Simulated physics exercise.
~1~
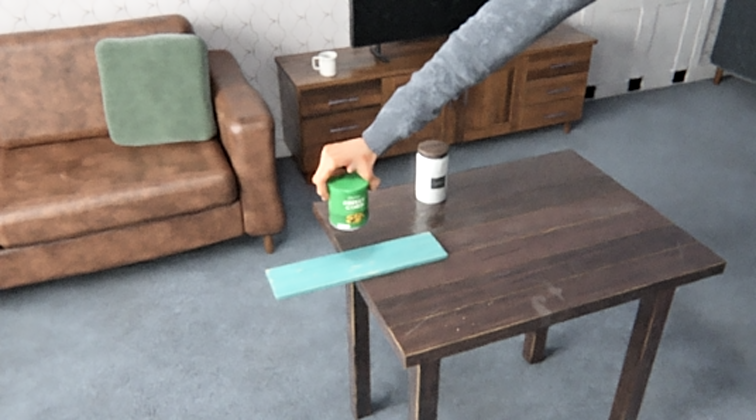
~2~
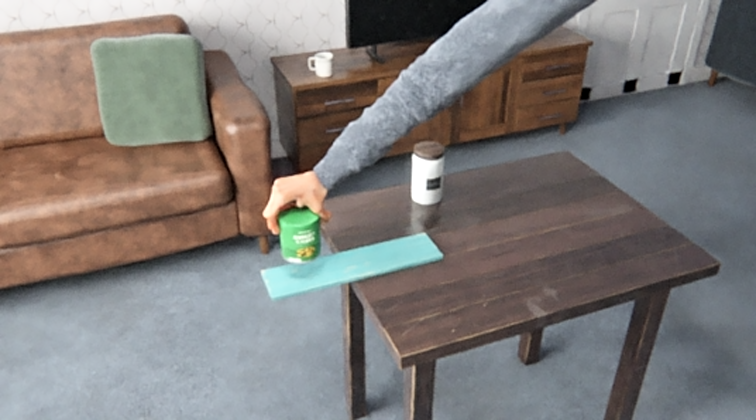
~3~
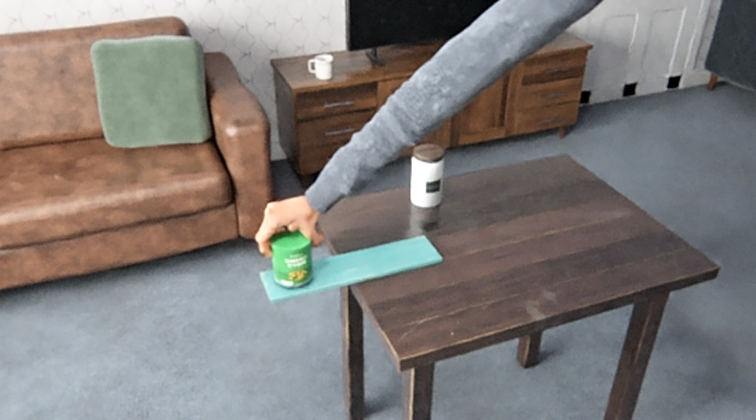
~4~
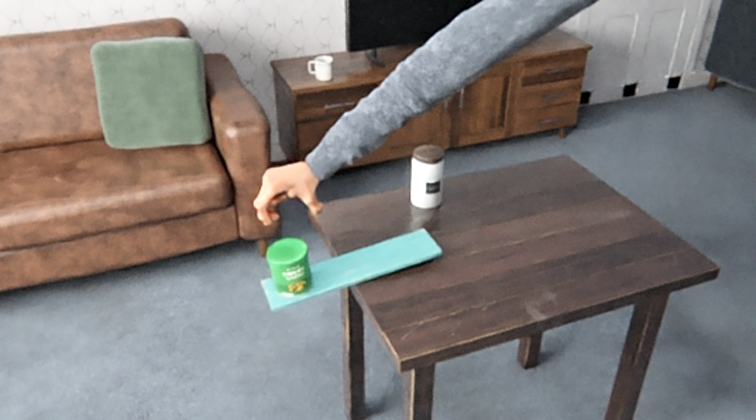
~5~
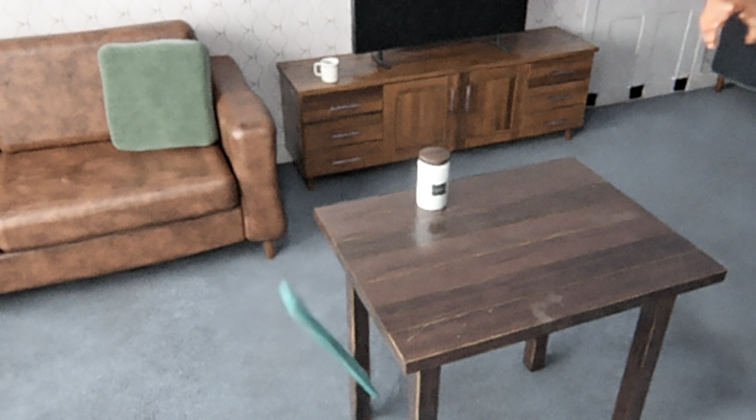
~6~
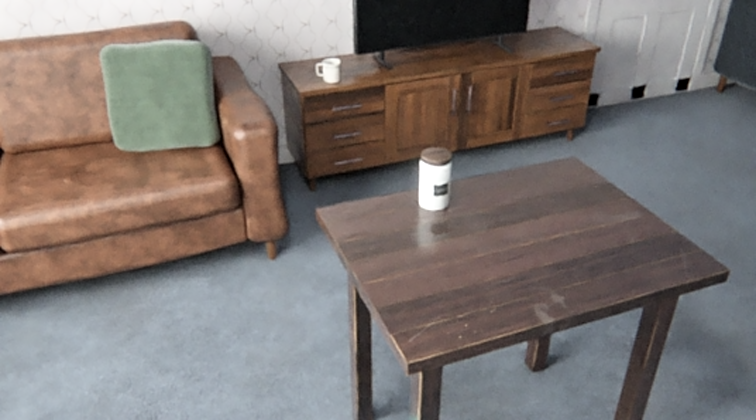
At first, a hand grips a green tin near the corner of a dark wooden table, where a turquoise plank juts out over the edge and a white jar stands farther back. The hand carries the tin left and lowers it onto the plank's overhanging end. It then lets go and draws back, leaving the tin sitting there. Next, the plank tips steeply and drops off the table, with the tin already gone from sight. By the end, neither plank nor tin is in view, and the white jar still stands on the table.
